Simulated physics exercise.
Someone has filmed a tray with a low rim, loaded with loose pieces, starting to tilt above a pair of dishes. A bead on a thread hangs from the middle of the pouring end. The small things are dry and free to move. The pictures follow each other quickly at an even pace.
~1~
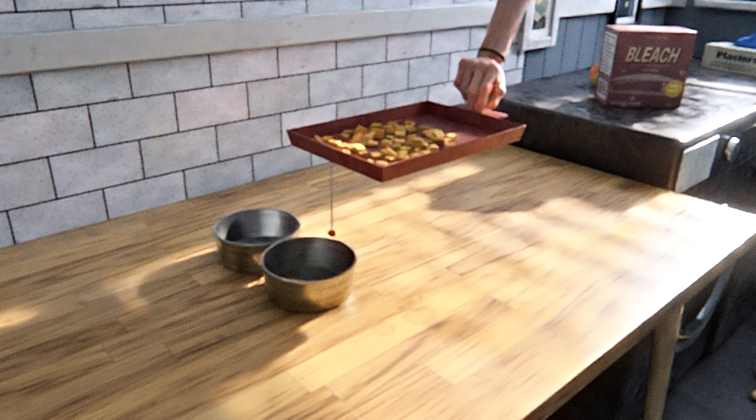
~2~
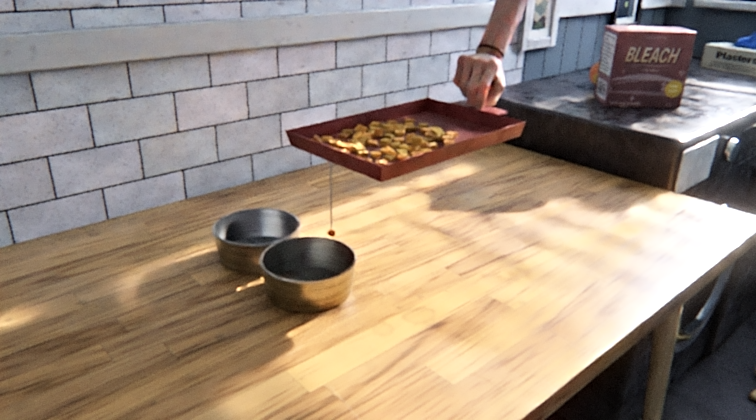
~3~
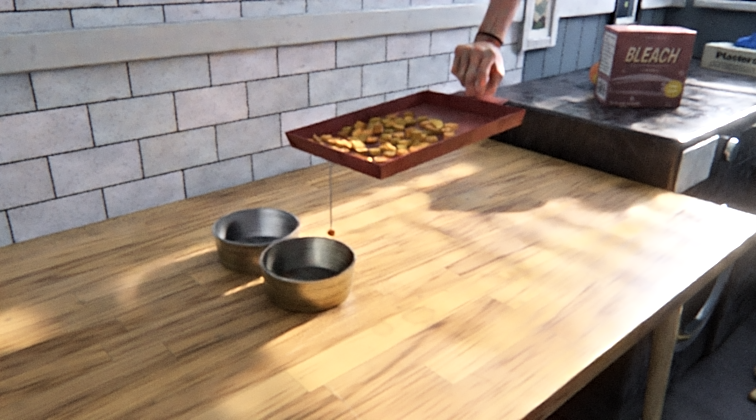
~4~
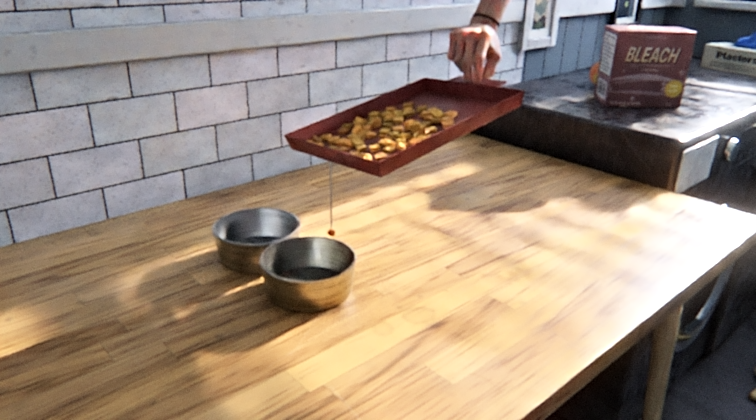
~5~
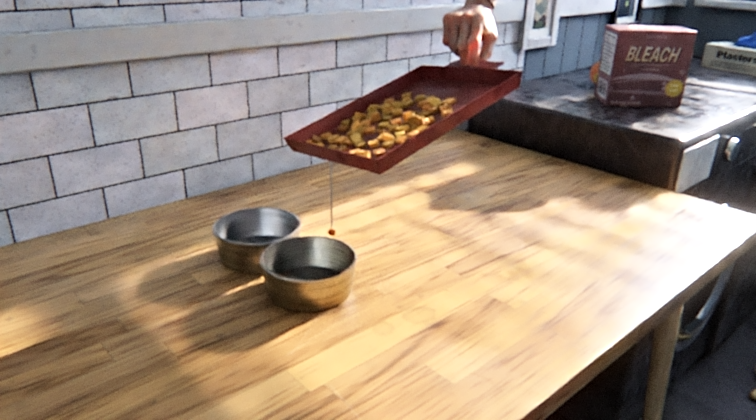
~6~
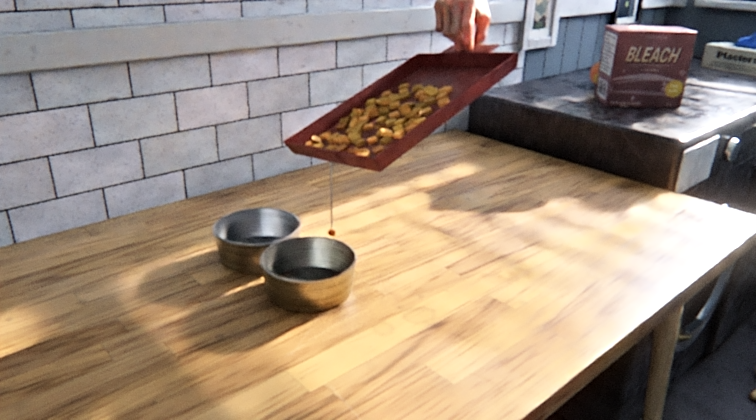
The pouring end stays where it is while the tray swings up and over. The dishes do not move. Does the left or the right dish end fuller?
Fuller: The left-hand dish.
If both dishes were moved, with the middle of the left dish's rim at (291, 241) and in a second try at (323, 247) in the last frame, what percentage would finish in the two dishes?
In turn 70 and 30 in a hundred.
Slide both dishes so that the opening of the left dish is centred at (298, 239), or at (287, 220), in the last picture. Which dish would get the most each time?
The first try: The left one. The second: The left one.
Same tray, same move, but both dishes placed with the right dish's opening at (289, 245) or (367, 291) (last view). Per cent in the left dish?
In turn 10 and 40 in a hundred.
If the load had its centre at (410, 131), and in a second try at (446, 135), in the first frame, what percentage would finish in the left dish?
Roughly 80 per cent, and 60 per cent.
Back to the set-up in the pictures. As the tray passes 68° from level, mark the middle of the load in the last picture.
Around (327, 125).
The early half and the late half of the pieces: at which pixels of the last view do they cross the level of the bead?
First near (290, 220), later near (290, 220).
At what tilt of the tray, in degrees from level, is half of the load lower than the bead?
Around 110° of tilt.
Soon, tray tipped steeply; nearly all on the tray; a stray few in the air.
A while on, tray tipped past a quarter turn; a small part on the tray; a small part in the right dish; about a third in the left dish; a stray few outside both; about a third in the air.
Towards the end, tray tipped past a quarter turn; about a quarter in the right dish; about two thirds in the left dish; a small part outside both.
Finally, tray tipped past a quarter turn; about a quarter in the right dish; about two thirds in the left dish; a small part outside both.
